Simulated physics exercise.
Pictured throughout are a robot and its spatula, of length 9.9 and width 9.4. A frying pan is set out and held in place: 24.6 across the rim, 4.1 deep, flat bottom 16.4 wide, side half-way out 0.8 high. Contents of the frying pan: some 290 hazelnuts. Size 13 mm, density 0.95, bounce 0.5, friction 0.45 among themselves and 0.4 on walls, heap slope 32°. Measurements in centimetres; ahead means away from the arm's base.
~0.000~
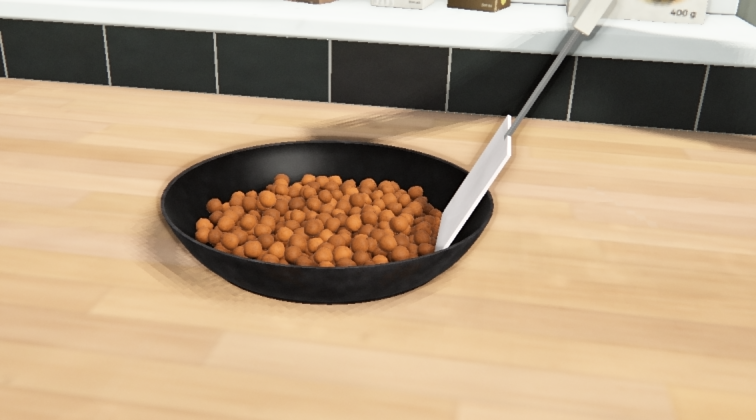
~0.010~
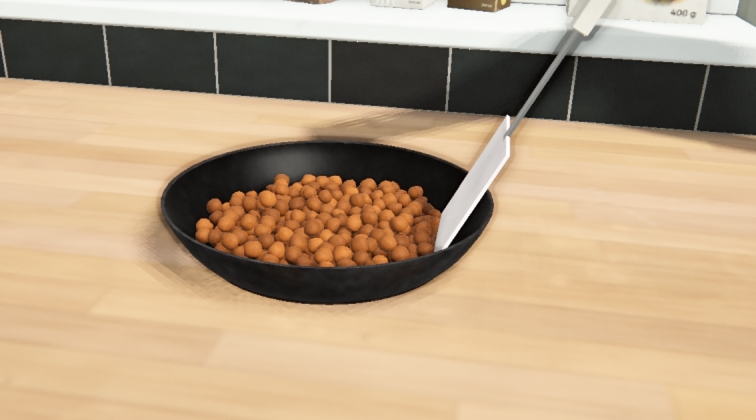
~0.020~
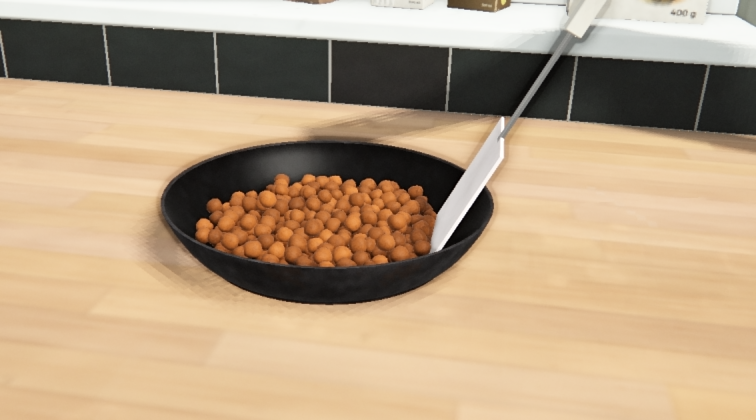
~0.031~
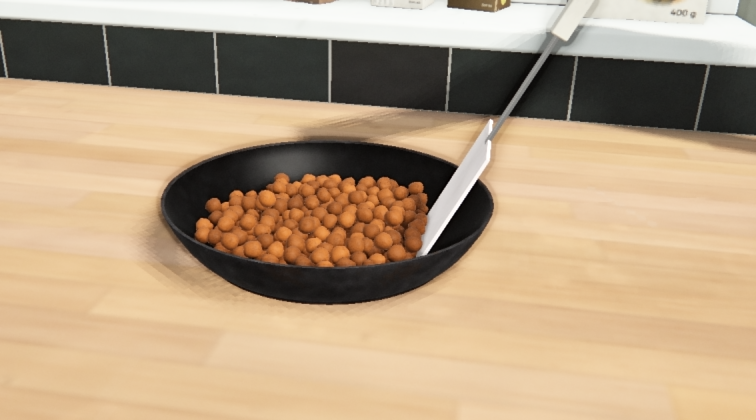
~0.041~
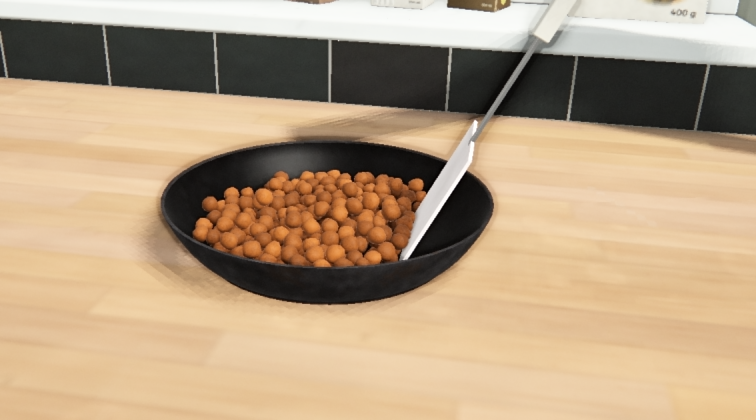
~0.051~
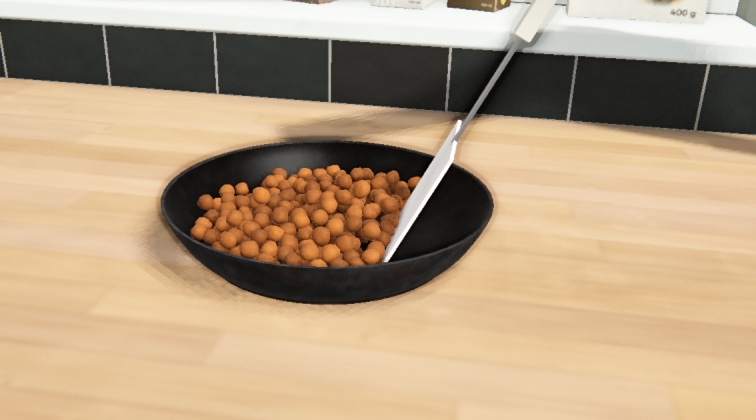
On a wooden counter, a spatula pushes brown hazelnuts slightly leftward inside a black frying pan.
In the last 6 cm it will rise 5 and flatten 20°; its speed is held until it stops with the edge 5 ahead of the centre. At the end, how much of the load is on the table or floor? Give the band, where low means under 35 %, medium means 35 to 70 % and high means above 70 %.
Band: Low.
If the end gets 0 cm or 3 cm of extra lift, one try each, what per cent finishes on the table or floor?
First try around 5 percent, second try around 10 percent.
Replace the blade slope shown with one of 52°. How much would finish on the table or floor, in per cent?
My guess is close to 15 per cent.
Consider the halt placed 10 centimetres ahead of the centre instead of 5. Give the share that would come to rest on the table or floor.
Roughly 35 %.
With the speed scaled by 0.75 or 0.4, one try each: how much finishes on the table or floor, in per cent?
Estimates, in order: 5 % and 0 %.
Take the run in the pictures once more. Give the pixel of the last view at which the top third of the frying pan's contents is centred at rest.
Close to pixel (238, 198).
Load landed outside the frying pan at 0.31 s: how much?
Share at that moment: About 10 %.
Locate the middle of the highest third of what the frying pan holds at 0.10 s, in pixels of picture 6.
Near (293, 202).
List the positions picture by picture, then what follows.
The first frame shows the spatula top edge at (509, 134), sloping 63°; upper third of the load around (331, 217), from x 205 to 435, top at y 180; 291 in the frying pan.
The second frame shows the spatula top edge at (508, 134), sloping 63°; upper third of the load around (331, 217), from x 205 to 435, top at y 180.
The third frame shows the spatula top edge at (503, 136), sloping 63°; upper third of the load around (331, 217), from x 205 to 430, top at y 180.
The fourth frame shows the spatula top edge at (490, 138), sloping 63°; upper third of the load around (338, 215), from x 205 to 420, top at y 180.
The fifth frame shows the spatula top edge at (473, 139), sloping 63°; upper third of the load around (340, 207), from x 200 to 420, top at y 175.
The sixth frame shows the spatula top edge at (456, 139), sloping 63°; upper third of the load around (330, 205), from x 200 to 420, top at y 170; 291 in the frying pan.
After 0.08 s, sloping 62°, highest piece 6 above the table; 291 in the frying pan.
After 0.10 s, sloping 56°, highest piece 8 above the table; 291 in the frying pan.
After 0.31 s, sloping 43°, highest piece 5 above the table; 256 in the frying pan, 31 on the table or floor, 4 on the blade or in flight.
After 1.36 s, sloping 43°, highest piece 4 above the table; 256 in the frying pan, 35 on the table or floor.
In the end, 256 in the frying pan, 35 on the table or floor. That is 12 % on the table or floor.
